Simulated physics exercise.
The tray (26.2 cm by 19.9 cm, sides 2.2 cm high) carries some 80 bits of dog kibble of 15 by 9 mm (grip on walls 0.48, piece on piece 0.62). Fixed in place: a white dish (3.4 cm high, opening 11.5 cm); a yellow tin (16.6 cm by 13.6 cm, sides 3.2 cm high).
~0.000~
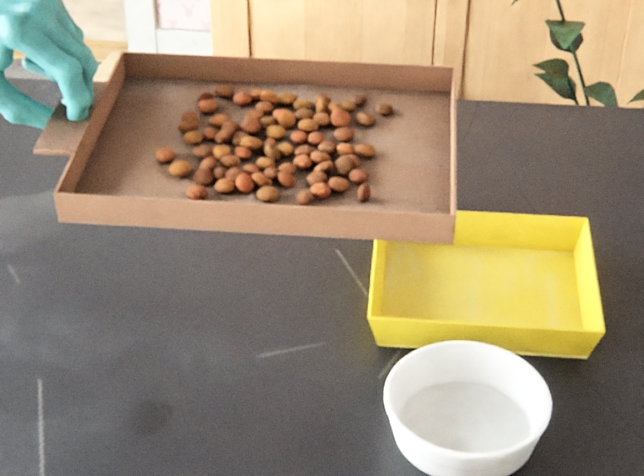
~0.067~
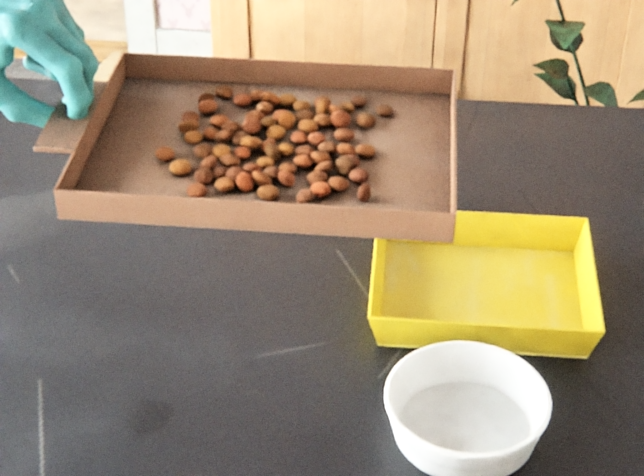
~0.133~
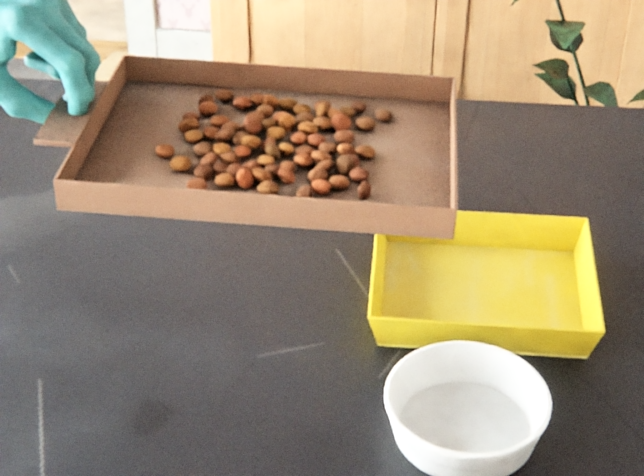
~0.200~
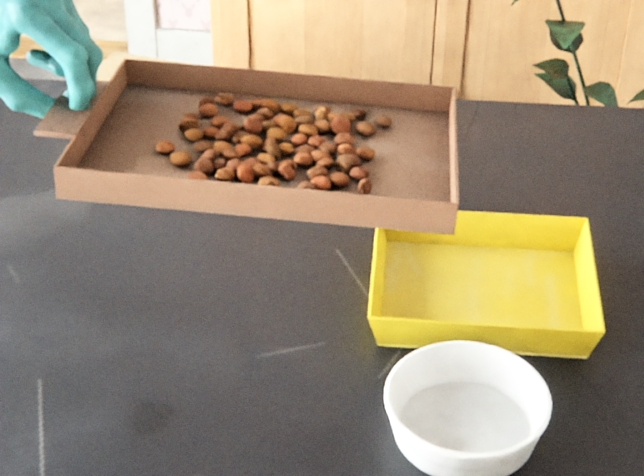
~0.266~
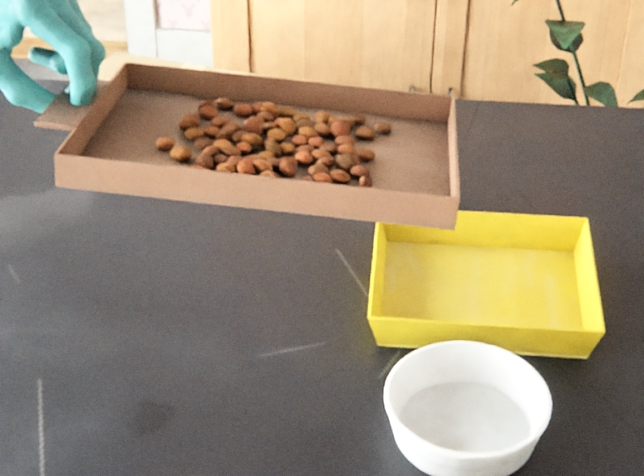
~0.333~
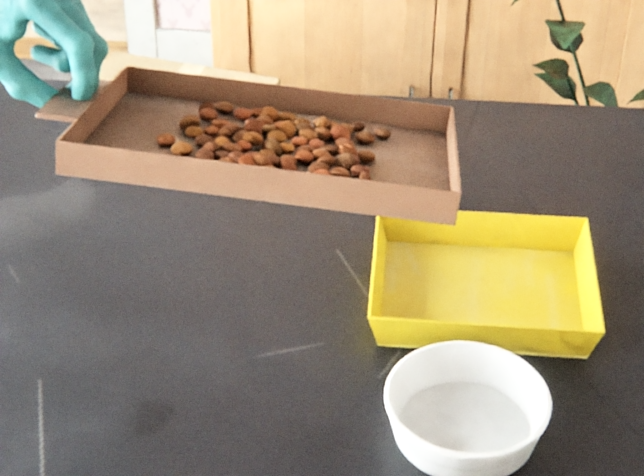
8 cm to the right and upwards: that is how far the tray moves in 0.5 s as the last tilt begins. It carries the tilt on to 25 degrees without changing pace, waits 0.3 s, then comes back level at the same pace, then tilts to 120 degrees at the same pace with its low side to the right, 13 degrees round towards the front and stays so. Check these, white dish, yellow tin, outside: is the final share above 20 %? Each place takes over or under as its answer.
White dish - under; yellow tin - over; outside everything - over.
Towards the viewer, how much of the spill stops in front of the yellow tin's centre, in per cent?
Share of spill: Approx. 90 %.
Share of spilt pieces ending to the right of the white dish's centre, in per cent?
Some 0 per cent.
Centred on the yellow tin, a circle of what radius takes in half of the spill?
I'd put it at around 14 cm.
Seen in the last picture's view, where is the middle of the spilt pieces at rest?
I'd point to about (346, 359).
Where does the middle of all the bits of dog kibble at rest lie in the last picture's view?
About (391, 326).
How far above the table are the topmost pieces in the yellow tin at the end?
2.0 cm, roughly.
After 1.40 s, tilt 1 degrees; tray 100 %; middle of all pieces on or above the table near (291, 126).
After 2.29 s, tilt 43 degrees; tray 100 %; middle of all pieces on or above the table near (468, 169).
After 3.12 s, tilt 89 degrees; tray 90 %, yellow tin 5 %; middle of all pieces on or above the table near (401, 228).
After 3.90 s, tilt 120 degrees; yellow tin 45 %, outside 55 %; middle of all pieces on or above the table near (392, 325).
In the end, at 4.4 s, tray 0 %, white dish 0 %, yellow tin 45 %, outside 55 %.
